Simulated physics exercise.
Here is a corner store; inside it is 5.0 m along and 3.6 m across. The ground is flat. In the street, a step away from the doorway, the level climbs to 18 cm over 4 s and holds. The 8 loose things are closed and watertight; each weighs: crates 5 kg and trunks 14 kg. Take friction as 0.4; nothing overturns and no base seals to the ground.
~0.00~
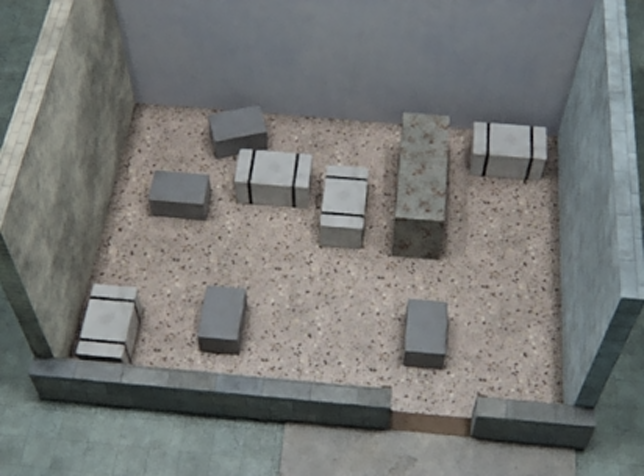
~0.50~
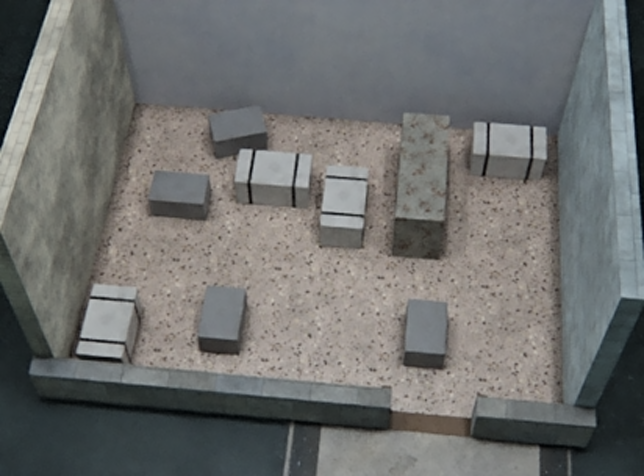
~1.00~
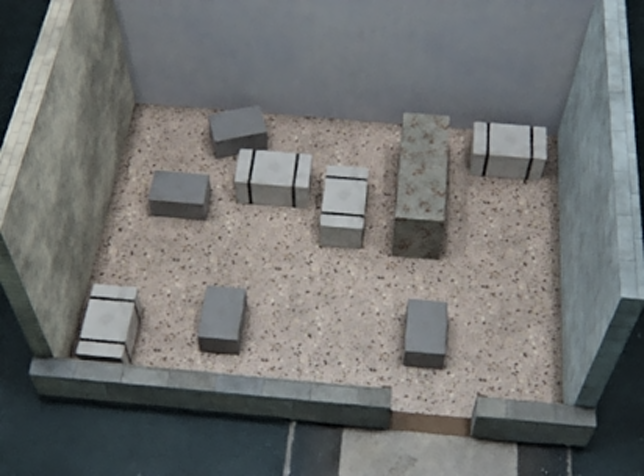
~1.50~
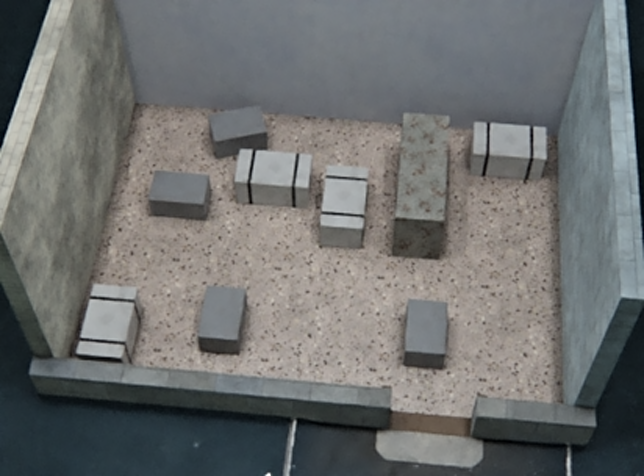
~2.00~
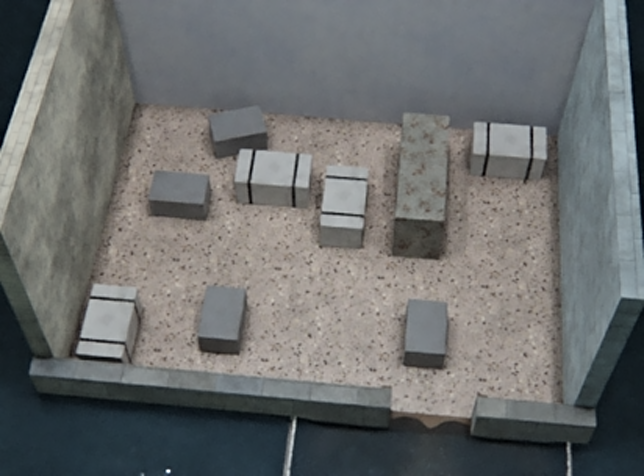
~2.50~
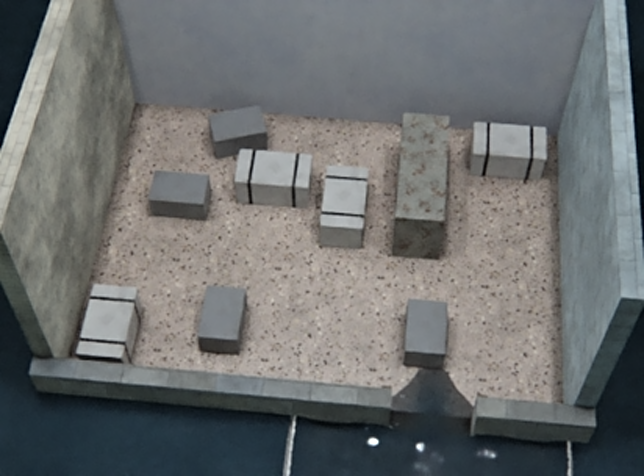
In a corner store, crates and trunks stay still as dark water covers the street outside and enters the doorway.
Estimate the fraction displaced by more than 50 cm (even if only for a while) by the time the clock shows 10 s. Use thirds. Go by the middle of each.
Share: Less than a third.
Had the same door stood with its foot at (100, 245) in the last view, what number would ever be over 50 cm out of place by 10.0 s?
In that case 4 of them.
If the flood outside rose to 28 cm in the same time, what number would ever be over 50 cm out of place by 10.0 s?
Then 5.
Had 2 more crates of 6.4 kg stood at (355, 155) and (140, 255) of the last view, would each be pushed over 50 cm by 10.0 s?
In that order: Over, under.
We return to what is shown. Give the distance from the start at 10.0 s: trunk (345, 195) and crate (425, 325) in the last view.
In that order: 30 cm, 80 cm.
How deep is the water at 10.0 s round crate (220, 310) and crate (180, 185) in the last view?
About 1 and 2 cm.
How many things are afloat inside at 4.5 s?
0 of them.
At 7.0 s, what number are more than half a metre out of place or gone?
I count 1.
After 3.5 s 0 of 8 are over 50 cm from their spots; 0 afloat.
After 4.5 s 1 of 8 are over 50 cm from their spots; 0 afloat.
After 7.0 s 1 of 8 are over 50 cm from their spots; 2 afloat.
After 10.0 s 1 of 8 are over 50 cm from their spots, and 1 have been at some point; 4 afloat.
